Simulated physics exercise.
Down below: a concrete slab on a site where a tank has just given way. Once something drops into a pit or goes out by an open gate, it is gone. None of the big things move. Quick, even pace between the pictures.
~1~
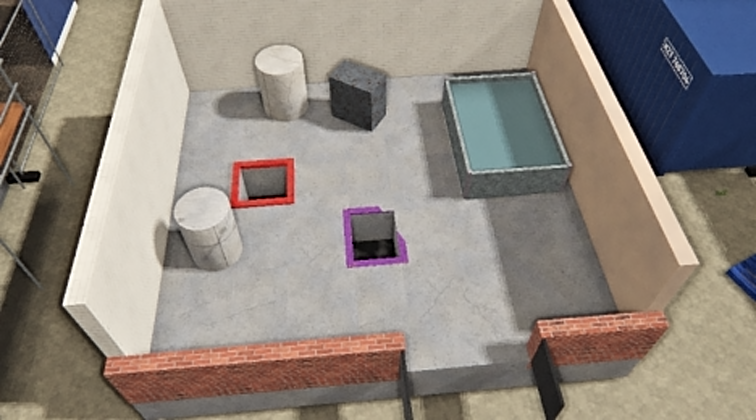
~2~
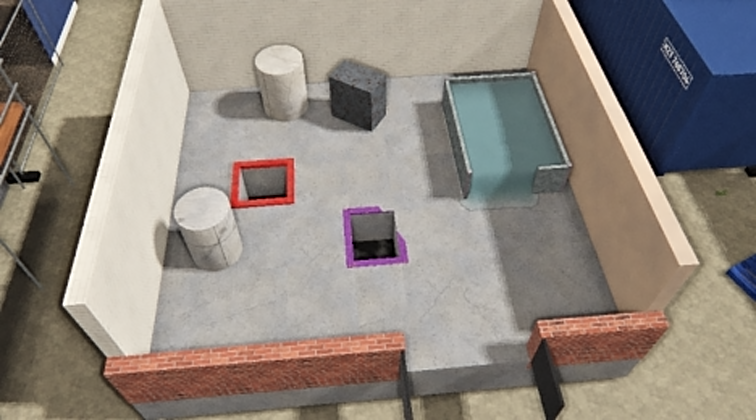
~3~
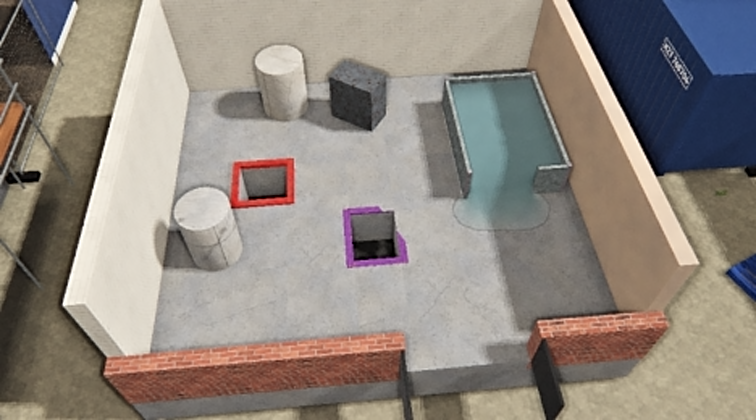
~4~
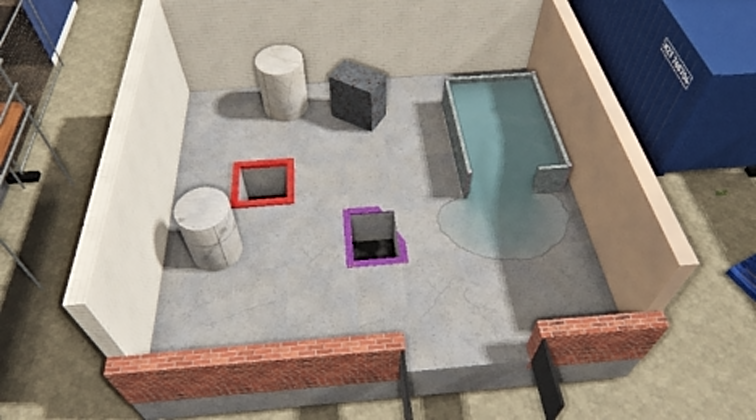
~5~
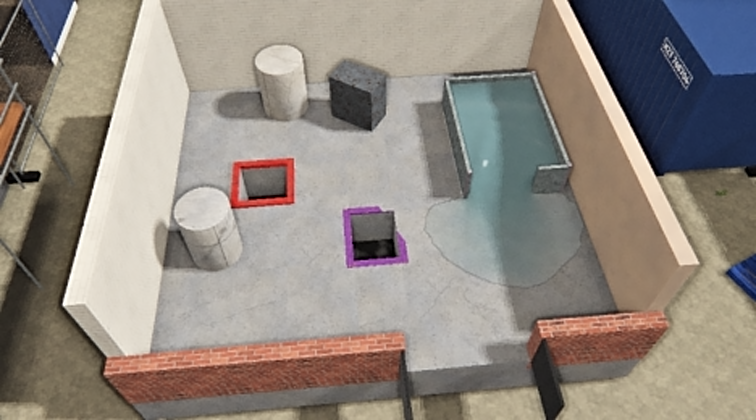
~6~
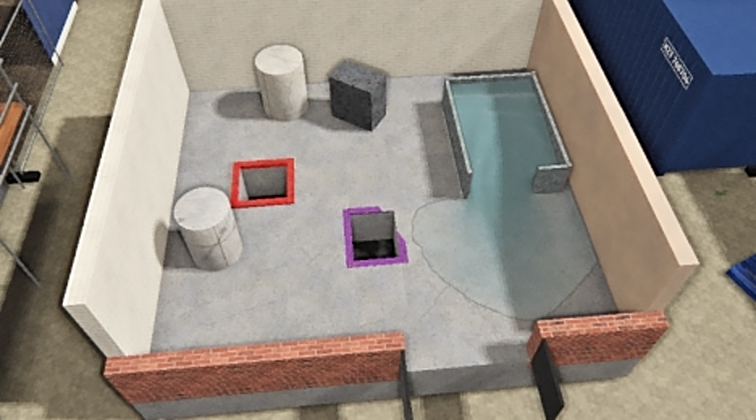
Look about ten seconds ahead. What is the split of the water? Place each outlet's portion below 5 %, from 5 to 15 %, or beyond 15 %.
The gate clears fifteen per cent; the purple pit never reaches five per cent; the red pit never reaches five per cent.
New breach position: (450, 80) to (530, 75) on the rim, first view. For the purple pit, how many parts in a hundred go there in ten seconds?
Purple: 8 %.
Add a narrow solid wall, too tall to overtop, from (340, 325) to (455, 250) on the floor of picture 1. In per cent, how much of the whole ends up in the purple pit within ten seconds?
Roughly, in per cent: Purple 8.
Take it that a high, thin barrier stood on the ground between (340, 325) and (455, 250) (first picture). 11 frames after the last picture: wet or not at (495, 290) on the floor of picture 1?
Point status: Inundated.
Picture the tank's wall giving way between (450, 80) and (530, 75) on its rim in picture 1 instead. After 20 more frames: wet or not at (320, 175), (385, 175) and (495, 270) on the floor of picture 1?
In the order asked: Sodden, sodden, out of reach.
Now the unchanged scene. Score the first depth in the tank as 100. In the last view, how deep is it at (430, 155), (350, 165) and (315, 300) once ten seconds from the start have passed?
Going place by place: 0 %, 0 % and 4 %.
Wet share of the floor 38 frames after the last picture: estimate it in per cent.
I reckon around 45 %.
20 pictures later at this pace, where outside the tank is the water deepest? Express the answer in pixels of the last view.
Somewhere around (550, 297).
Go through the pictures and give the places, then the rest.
In the first picture, still water in the open tank at (503, 123).
In the second picture, the front is at (465, 203), out from the gap at (500, 187).
In the third picture, water pours out at (500, 188) and has run to (461, 218).
In the fourth picture, water pours out at (500, 189) and has run to (526, 255).
In the fifth picture, the front is at (534, 281), out from the gap at (500, 188).
In the sixth picture, the front is at (519, 314), out from the gap at (500, 188).
A moment on, water covers 25 % of the floor; the gate 2 %, the purple pit 0 %, the red pit 0 %.
Next, water covers 30 % of the floor; the gate 8 %, the purple pit 1 %, the red pit 0 %.
Then, water covers 35 % of the floor; the gate 20 %, the purple pit 1 %, the red pit 0 %.
Later, water covers 45 % of the floor; the gate 33 %, the purple pit 2 %, the red pit 0 %.
In the end, water covers 60 % of the floor; the gate 45 %, the purple pit 3 %, the red pit 0 %.
